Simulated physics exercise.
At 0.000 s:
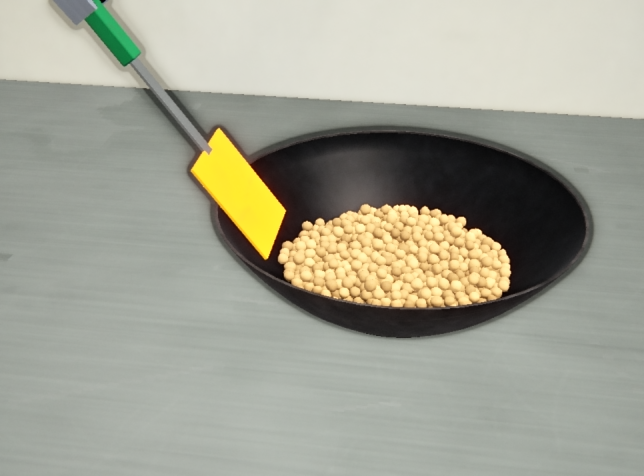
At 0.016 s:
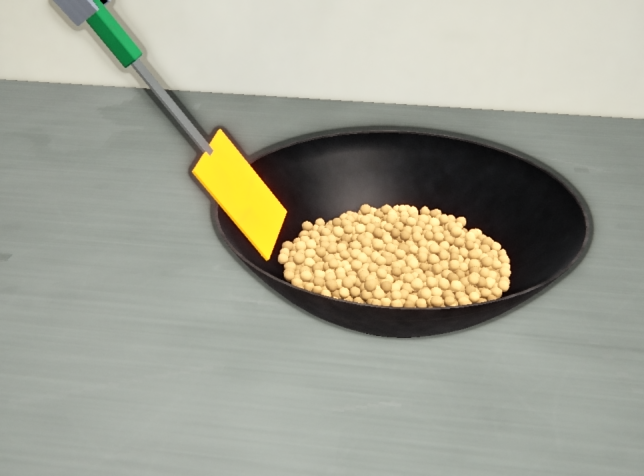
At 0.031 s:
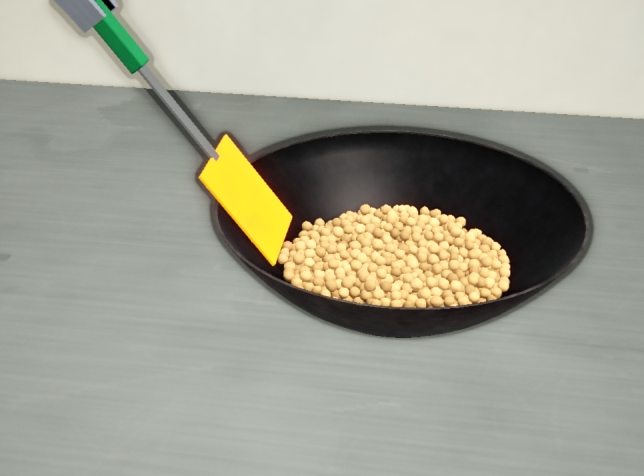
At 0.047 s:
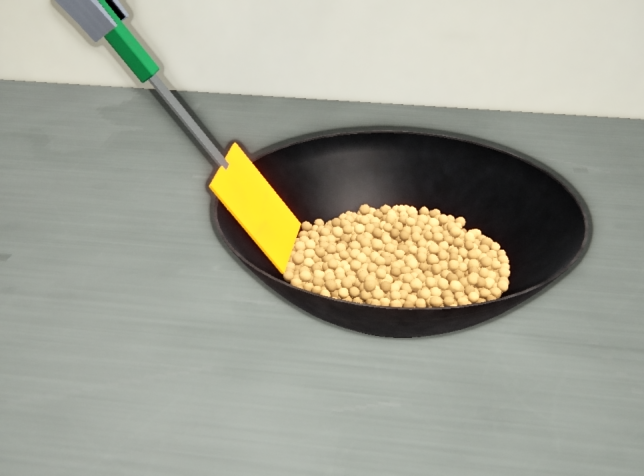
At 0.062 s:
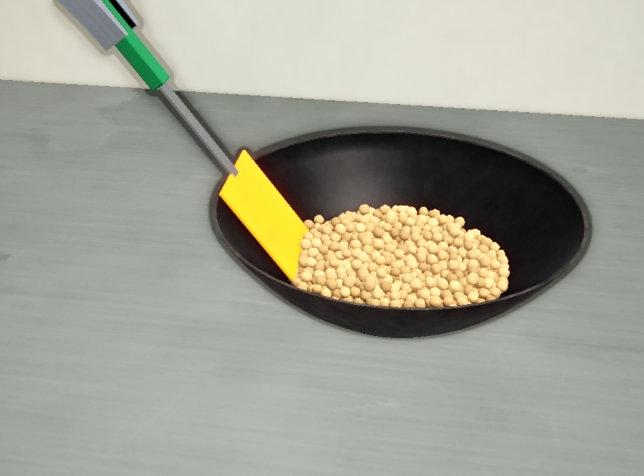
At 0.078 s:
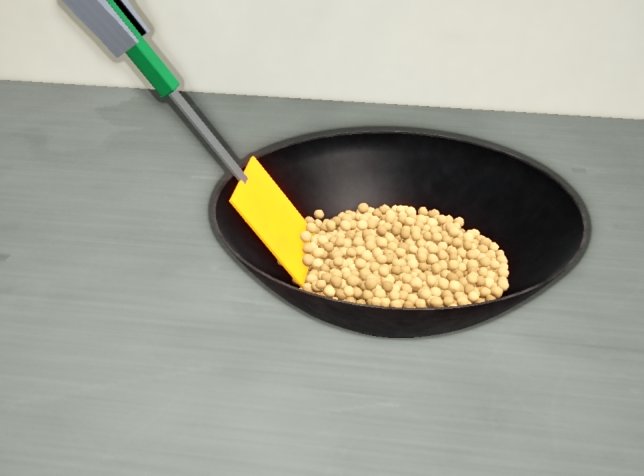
A grey, faintly streaked surface meets a pale wall, seen from above at an angle by a camera that stays still. A black wok holding a heap of tan chickpeas sits right of centre, with a yellow paddle on a grey and green handle at its left rim. After barely moving, the paddle slides a short way down and right into the heap's left edge, slightly shifting a few chickpeas.
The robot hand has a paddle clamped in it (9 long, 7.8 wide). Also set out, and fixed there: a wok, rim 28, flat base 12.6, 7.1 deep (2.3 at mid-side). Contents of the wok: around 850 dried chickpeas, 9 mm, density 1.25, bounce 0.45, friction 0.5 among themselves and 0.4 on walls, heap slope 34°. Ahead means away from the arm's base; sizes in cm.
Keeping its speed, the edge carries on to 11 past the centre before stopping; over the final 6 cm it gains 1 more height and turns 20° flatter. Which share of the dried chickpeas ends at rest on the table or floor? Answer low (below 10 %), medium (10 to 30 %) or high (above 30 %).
Medium.
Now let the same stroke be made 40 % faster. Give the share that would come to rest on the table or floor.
It would be roughly 30 percent.
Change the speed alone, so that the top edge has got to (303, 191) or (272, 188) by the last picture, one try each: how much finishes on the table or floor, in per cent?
About 40 and 35 percent.
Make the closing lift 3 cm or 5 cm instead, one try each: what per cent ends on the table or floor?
Estimates, in order: 20 % then 15 %.
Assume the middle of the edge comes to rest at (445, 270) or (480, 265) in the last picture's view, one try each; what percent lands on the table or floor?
Roughly 0 and 0 per cent.
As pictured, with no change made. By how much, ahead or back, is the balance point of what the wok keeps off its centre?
The balance point lies close to 3.5 cm ahead.
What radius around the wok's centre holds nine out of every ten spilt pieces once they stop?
That distance is around 30 cm.
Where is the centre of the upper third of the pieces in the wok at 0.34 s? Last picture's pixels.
The middle sits at approx. (505, 238).
By 0.21 s, sloping 53°, highest piece 4 above the table; 846 in the wok.
By 0.34 s, sloping 48°, highest piece 7 above the table; 846 in the wok.
By 0.61 s, sloping 33°, highest piece 9 above the table; 717 in the wok, 107 on the table or floor, 22 on the blade or in flight.
By 1.66 s, sloping 33°, highest piece 8 above the table; 714 in the wok, 132 on the table or floor.
Final count, 714 in the wok, 132 on the table or floor. That is 16 % on the table or floor.
